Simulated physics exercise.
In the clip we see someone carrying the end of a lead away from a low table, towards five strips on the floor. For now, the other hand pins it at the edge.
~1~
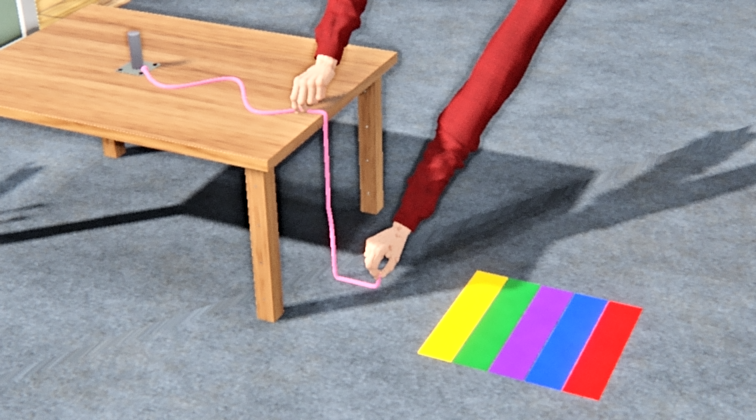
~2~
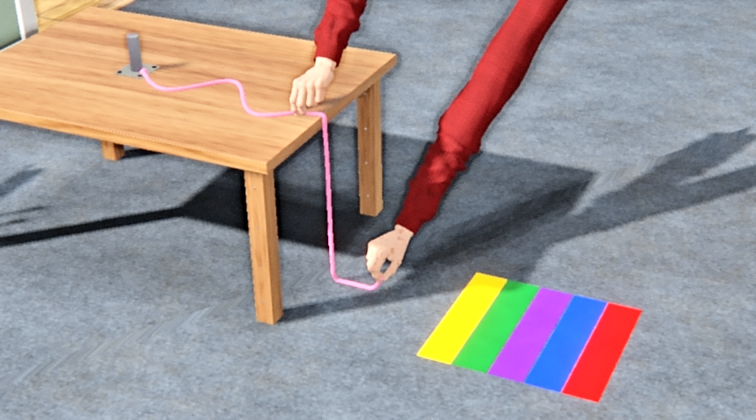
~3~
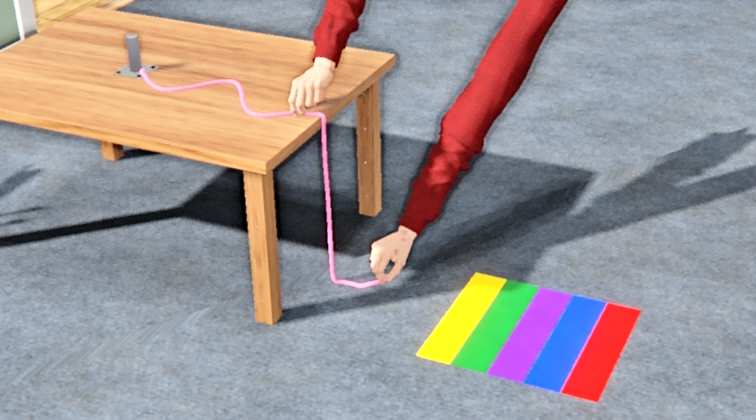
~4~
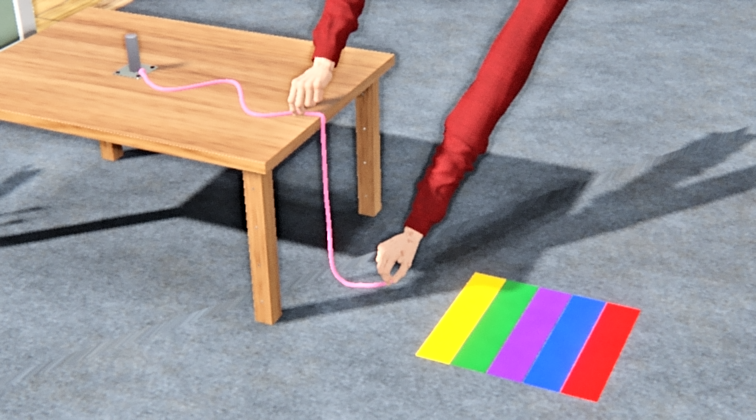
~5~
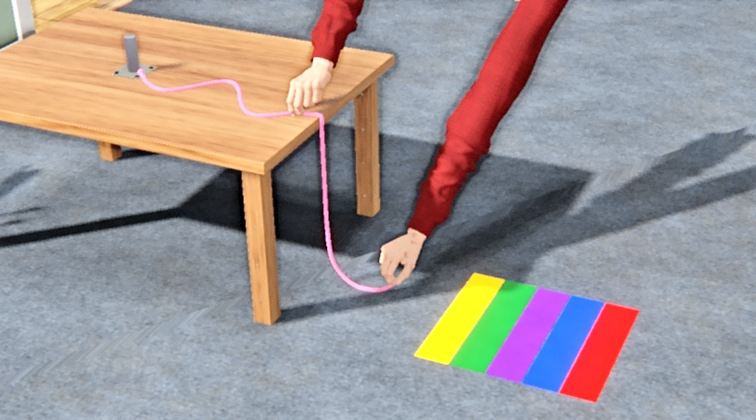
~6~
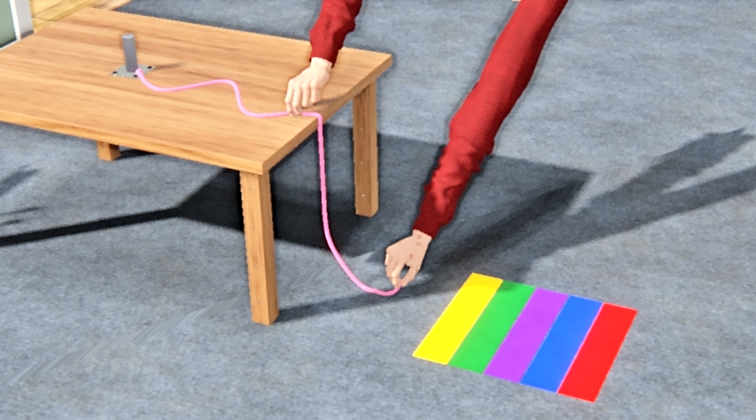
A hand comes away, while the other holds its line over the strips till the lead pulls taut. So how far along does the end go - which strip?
Along to the blue strip.
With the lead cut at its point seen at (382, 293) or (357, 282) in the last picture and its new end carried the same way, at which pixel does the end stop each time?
Roughly (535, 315), (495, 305).
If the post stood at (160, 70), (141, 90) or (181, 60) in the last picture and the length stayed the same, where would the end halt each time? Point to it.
Roughly (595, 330), then (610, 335), then (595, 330).
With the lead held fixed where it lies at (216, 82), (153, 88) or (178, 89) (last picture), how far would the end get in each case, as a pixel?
Approximately (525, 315), (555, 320) and (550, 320), respectively.
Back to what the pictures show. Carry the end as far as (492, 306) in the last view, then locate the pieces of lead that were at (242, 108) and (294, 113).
First mark (295, 110), second mark (334, 150).
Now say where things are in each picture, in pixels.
The first picture shows end (379, 276); yellow (446, 341); green (480, 350); purple (516, 359); blue (552, 368); red (589, 378).
The second picture shows end (381, 279); lead through (153, 84) (224, 82) (248, 109) (322, 118) (329, 193) (333, 265).
The third picture shows end (385, 280).
The fourth picture shows end (391, 281); lead through (151, 84) (222, 82) (246, 109) (320, 118) (326, 194) (333, 266).
The fifth picture shows end (395, 283).
The sixth picture shows end (400, 284); lead through (148, 84) (219, 82) (243, 110) (318, 118) (323, 194) (343, 265).
Soon after, end near (492, 306); over green.
Then, end near (538, 317); over purple.
At full stretch, end near (565, 323); over blue. The end stops over the blue strip.
